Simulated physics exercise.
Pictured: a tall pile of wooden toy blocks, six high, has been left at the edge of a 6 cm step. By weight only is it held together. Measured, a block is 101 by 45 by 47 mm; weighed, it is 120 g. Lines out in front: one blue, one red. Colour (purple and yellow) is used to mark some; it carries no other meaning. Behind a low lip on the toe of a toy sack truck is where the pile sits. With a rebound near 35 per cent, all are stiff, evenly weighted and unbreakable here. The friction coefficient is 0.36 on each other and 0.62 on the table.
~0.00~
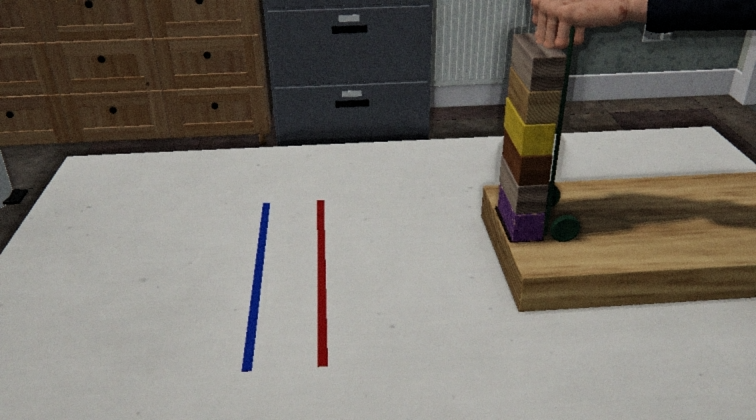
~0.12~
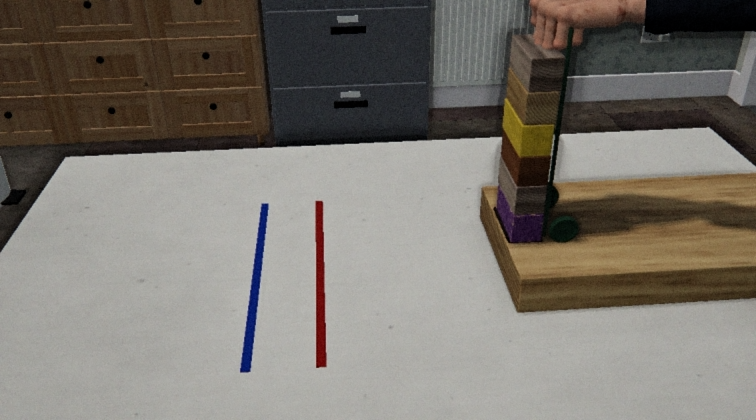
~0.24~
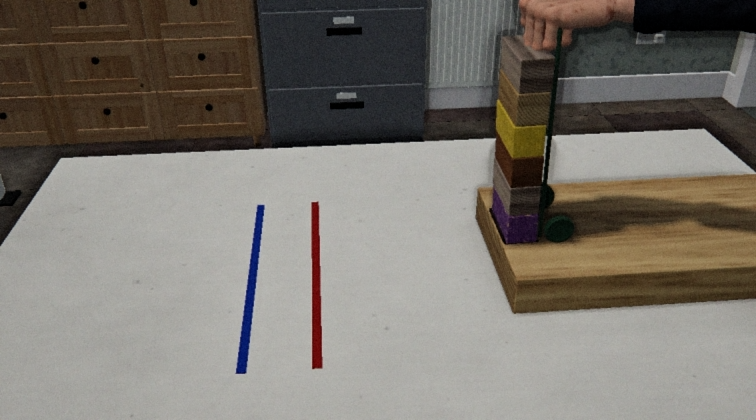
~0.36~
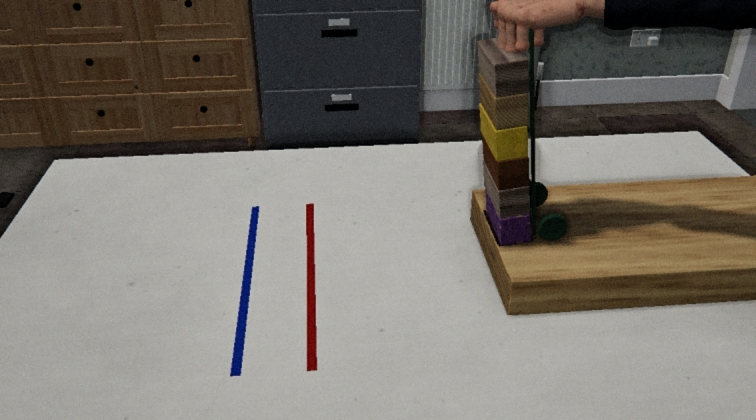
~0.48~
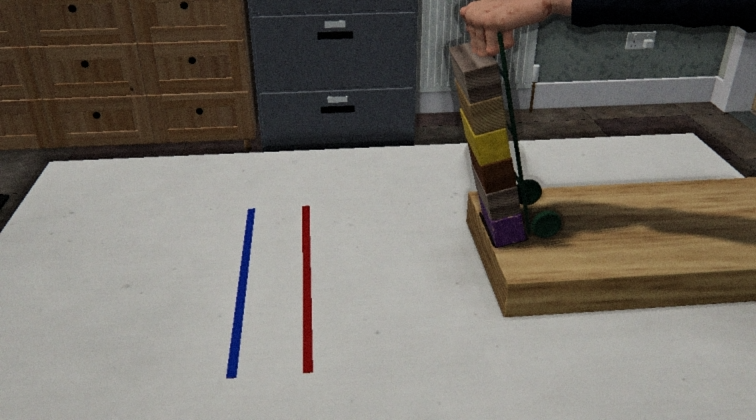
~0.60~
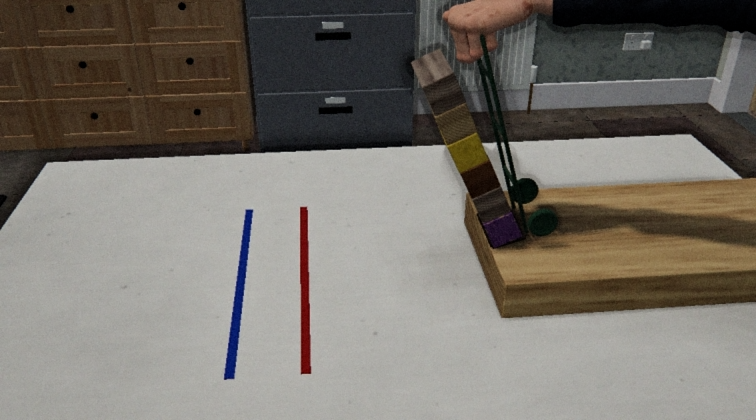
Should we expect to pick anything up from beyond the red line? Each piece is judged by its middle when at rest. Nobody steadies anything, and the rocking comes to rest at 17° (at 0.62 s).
Outcome: At least one ends past the red line.
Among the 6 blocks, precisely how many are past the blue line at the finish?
If you count them, it's 0.
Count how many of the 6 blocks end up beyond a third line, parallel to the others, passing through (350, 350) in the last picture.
The answer is 2.
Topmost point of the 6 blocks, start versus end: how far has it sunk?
By about 30 cm, start to end.
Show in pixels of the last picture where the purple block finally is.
Near (458, 256).
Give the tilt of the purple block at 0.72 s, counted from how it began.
Tilt: Approx. 50°.
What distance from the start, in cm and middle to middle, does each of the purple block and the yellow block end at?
Net shift, middle to middle: Purple 10 cm, yellow 32 cm.
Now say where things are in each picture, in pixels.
In the first frame (each place is the centre of the face we see best; the camera pans a little), truck frame (567, 75) 0° forward; red line, near end, (323, 343); blue line, near end, (250, 348); purple block (529, 228); yellow block (539, 141); all in place.
Truck frame (566, 76) 0° forward; yellow block (537, 142), in the second frame.
Truck frame (555, 77) 2° forward; yellow block (529, 143) moved 5 mm; 3 have shifted, in the third frame.
Truck frame (532, 77) 7° forward; yellow block (512, 145) tilted 7°; purple block (515, 230) tilted 7°; steepest lean 7°, the block at (512, 79); 6 have shifted, in the fourth frame.
Truck frame (506, 79) 13° forward; yellow block (493, 148) tilted 14°; purple block (509, 231) tilted 14°; steepest lean 14°, the block at (484, 84); 6 have shifted, in the fifth frame.
Truck frame (492, 81) 17° forward; red line, near end, (306, 350); blue line, near end, (232, 355); yellow block (469, 154) tilted 25°; purple block (503, 231) tilted 25°; steepest lean 25°, the block at (445, 95); 6 have shifted, in the sixth frame.
By 0.72 s, none of the 6 blocks past the red line, 6 disturbed; purple block tilted 47°; yellow block tilted 47°, 38 mm lower.
By 0.88 s, 1 of the 6 blocks past the red line; purple block on its side; yellow block on its side.
When it is over (1.7 s), 2 of the 6 blocks past the red line; purple block upside down; yellow block on its side. The farthest middle lies 56 mm beyond that line. In pixels of the last frame, middles, purple block near (458, 257), yellow block near (351, 263).
